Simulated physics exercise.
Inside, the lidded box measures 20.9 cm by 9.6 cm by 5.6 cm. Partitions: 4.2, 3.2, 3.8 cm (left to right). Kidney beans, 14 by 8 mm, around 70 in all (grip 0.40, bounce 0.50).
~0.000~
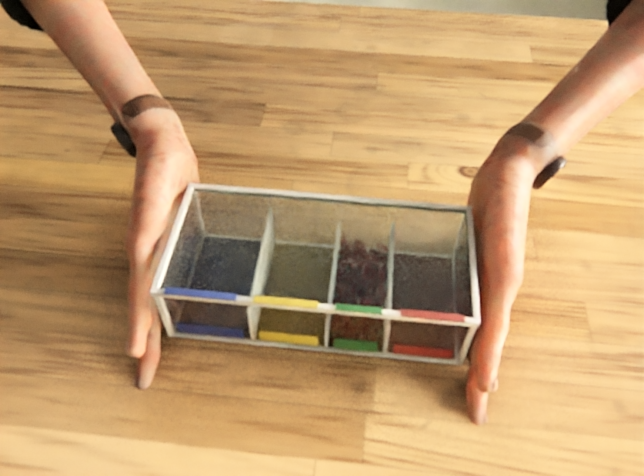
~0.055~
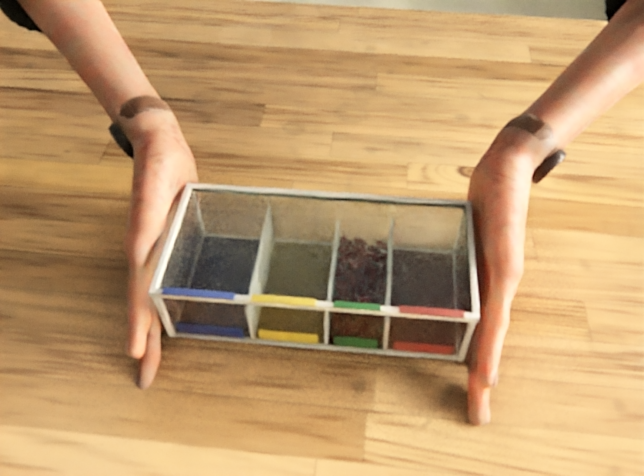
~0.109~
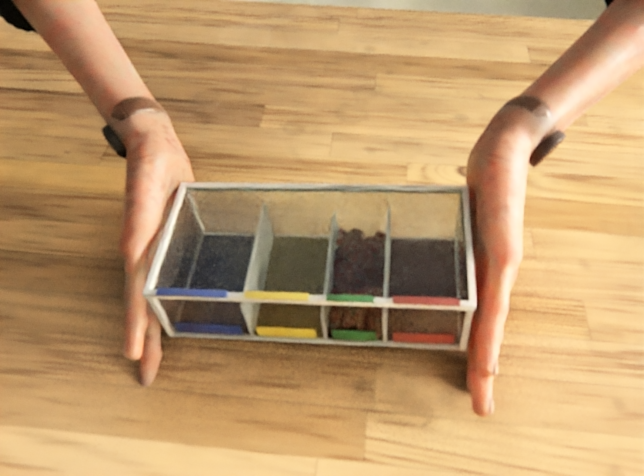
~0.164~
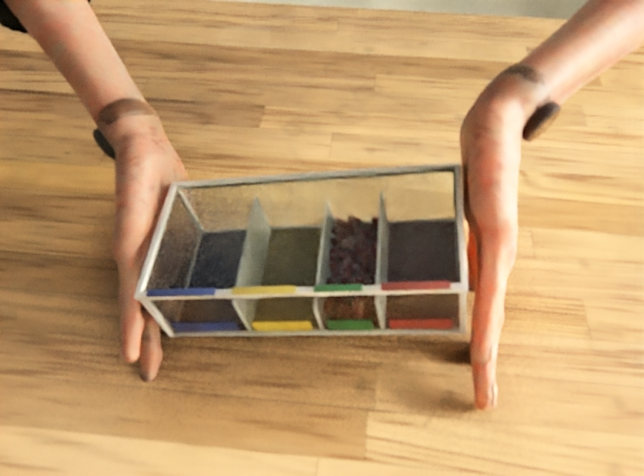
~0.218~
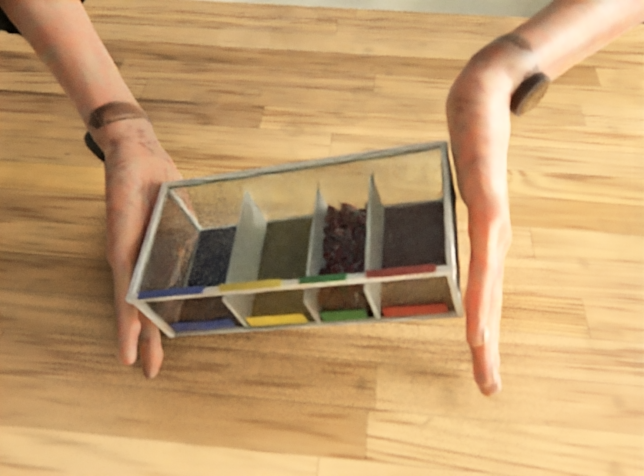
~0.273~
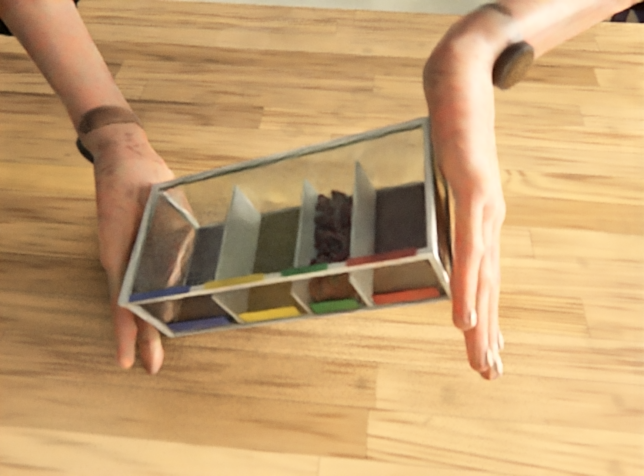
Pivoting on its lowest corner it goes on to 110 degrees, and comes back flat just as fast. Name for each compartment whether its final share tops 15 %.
Red compartment: Below; blue compartment: Above; green compartment: Below; yellow compartment: Above.
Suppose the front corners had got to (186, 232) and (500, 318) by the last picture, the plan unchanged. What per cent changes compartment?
It would be near 100 per cent.
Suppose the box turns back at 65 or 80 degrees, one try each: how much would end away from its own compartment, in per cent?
Some 10 and 35 per cent.
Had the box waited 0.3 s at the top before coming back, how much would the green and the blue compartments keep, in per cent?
In that case green 0, blue 70.
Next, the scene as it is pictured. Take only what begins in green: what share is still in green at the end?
Roughly 0 per cent.
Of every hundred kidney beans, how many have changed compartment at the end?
About 95 per cent.
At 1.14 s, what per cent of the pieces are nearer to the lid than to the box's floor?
About 90 per cent.
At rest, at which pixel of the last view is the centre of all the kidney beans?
At about (220, 309).
Then, at 1.14 s, tilt 109 degrees; blue 20 %, green 30 %, yellow 50 %.
Then, at 1.71 s, tilt 48 degrees; blue 70 %, green 5 %, yellow 30 %.
After 2.34 s, tilt 0 degrees; blue 70 %, green 5 %, yellow 30 %.
By 2.8 s all is still; red 0 %, blue 70 %, green 5 %, yellow 30 %.
